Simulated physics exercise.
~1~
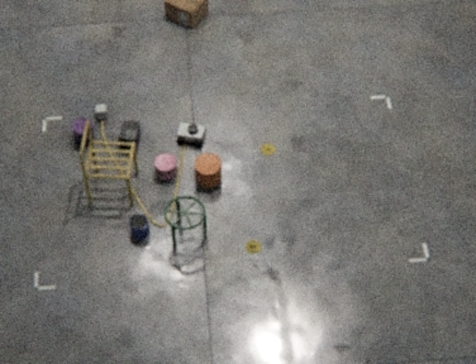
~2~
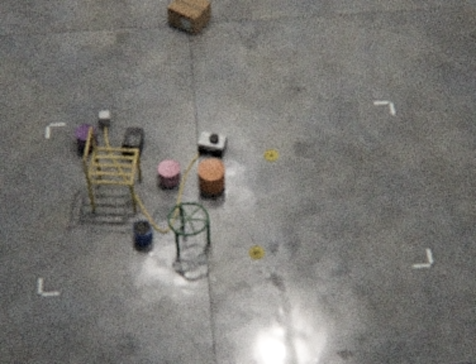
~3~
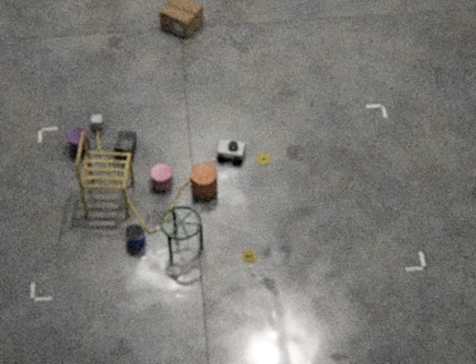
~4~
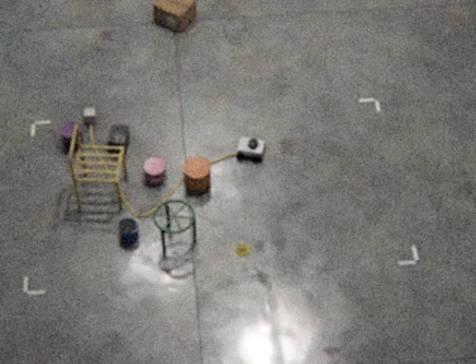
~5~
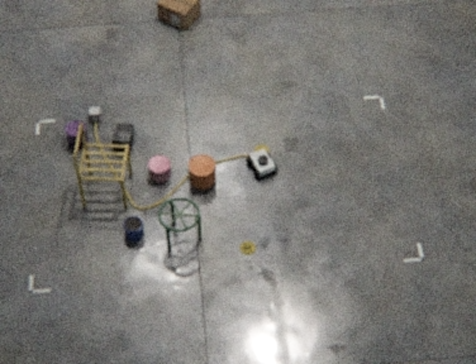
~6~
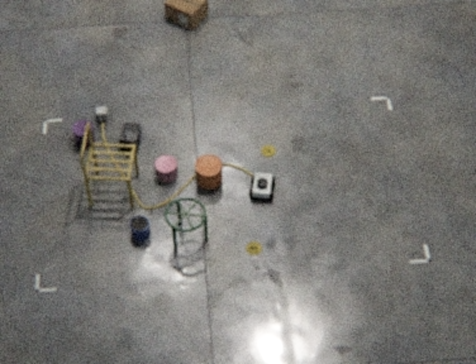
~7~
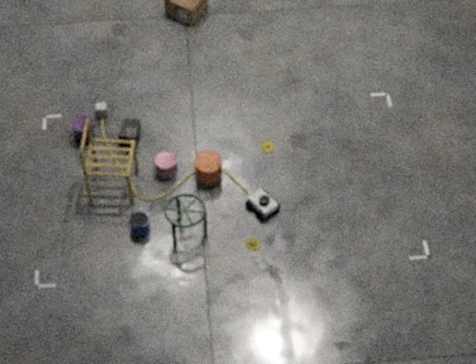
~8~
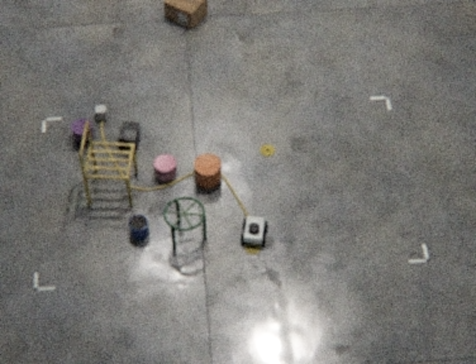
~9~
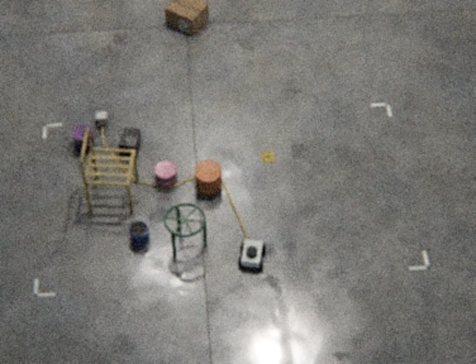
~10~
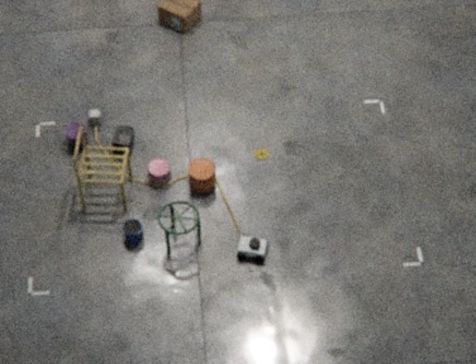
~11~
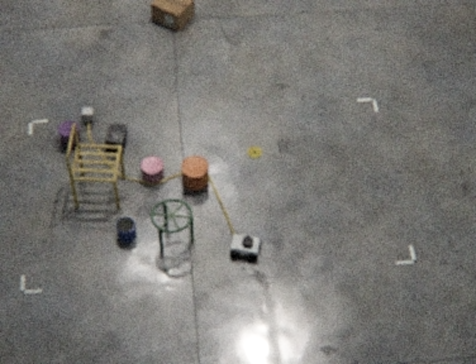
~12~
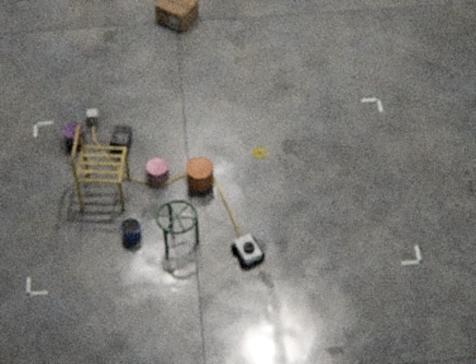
Small white cart trailing a yellow lead past buckets, a chair and a green stool, curving right then down, stopping lower right.
